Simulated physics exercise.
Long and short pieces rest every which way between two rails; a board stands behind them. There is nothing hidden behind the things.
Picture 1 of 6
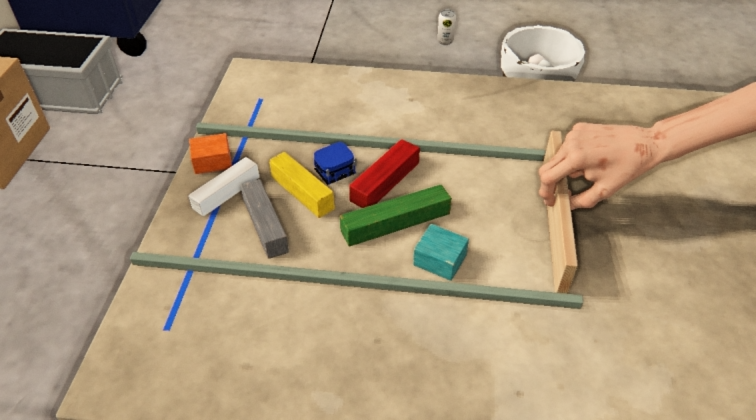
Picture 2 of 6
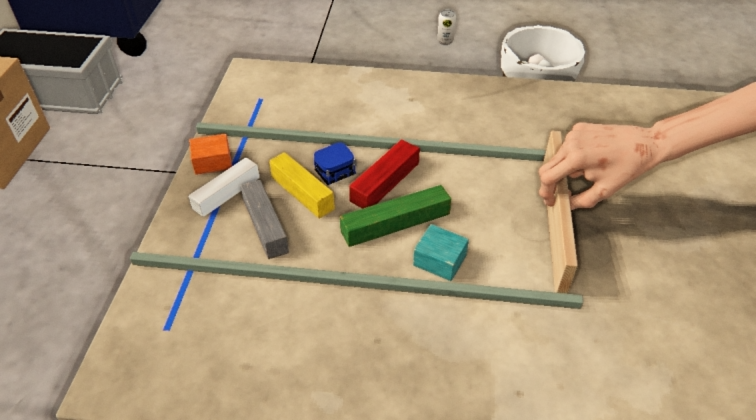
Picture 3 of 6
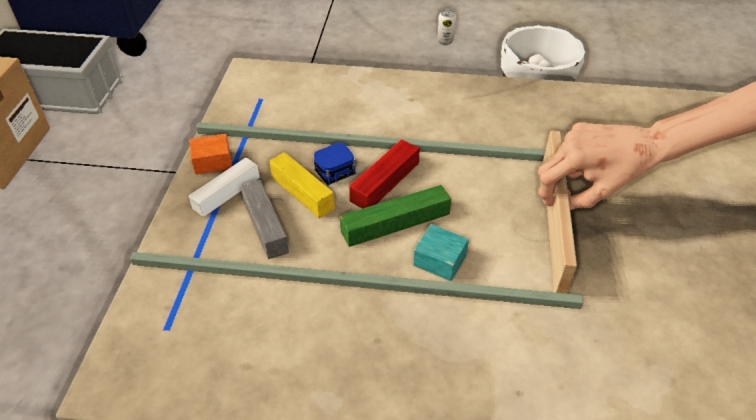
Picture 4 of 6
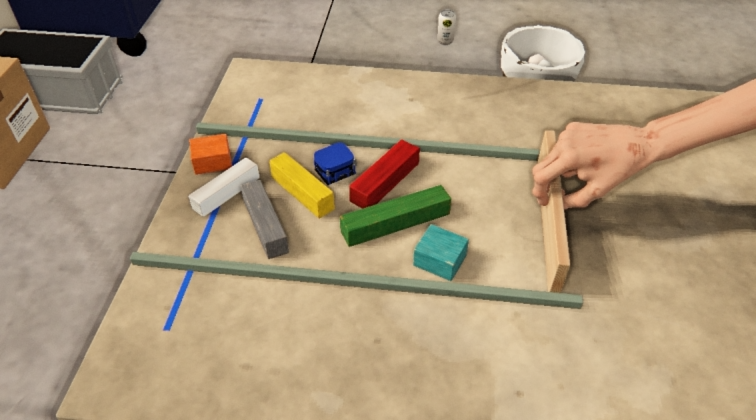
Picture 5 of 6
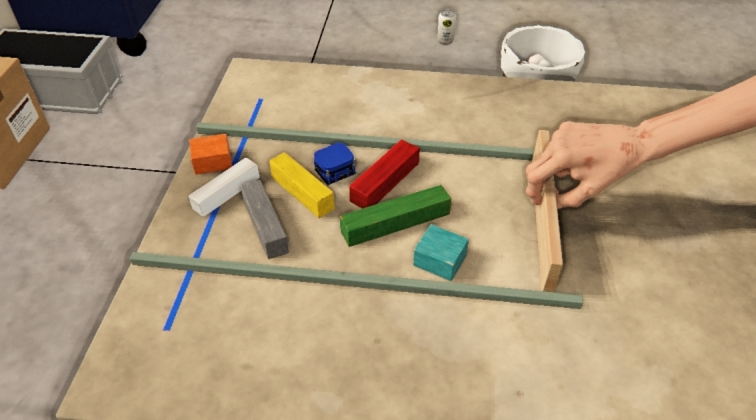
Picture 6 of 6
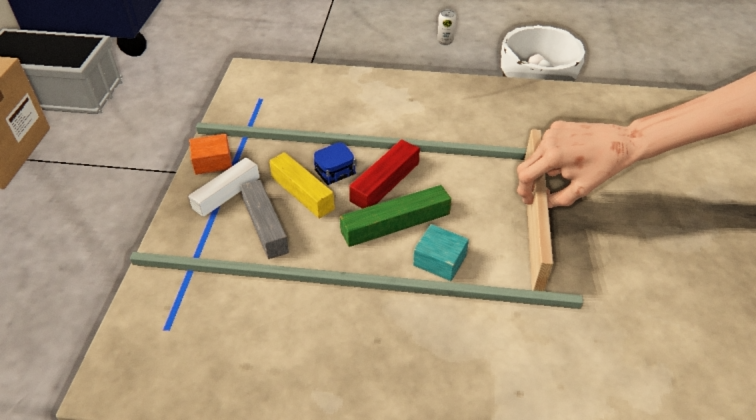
In the video, a hand grips a wooden board between two green rails on a tabletop and slides it slightly left, while the coloured blocks and bars scattered between the rails, near a blue tape line, stay still.
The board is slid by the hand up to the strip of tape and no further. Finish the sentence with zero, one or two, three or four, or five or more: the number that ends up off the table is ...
The number that ends up off the table is three or four.
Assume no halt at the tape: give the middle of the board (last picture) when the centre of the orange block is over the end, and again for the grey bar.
The middle is at (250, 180) when it's the orange block, and at (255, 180) when it's the grey bar.
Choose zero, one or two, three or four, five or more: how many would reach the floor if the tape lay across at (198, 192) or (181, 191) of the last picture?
Taking them in turn, at least five; five or more.
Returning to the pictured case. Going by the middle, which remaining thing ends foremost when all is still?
It would be the blue case.
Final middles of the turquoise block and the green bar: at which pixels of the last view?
Reading them off: First (178, 237); then (169, 209).
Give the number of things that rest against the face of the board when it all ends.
It's 3.
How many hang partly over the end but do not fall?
I make it 2.
Soon after, none off yet; orange block at rest near (211, 154); white stick at rest near (225, 187); grey bar at rest near (264, 218).
At rest, the number that fall off is three or four; fallen, yellow bar, grey bar, white stick and orange block.
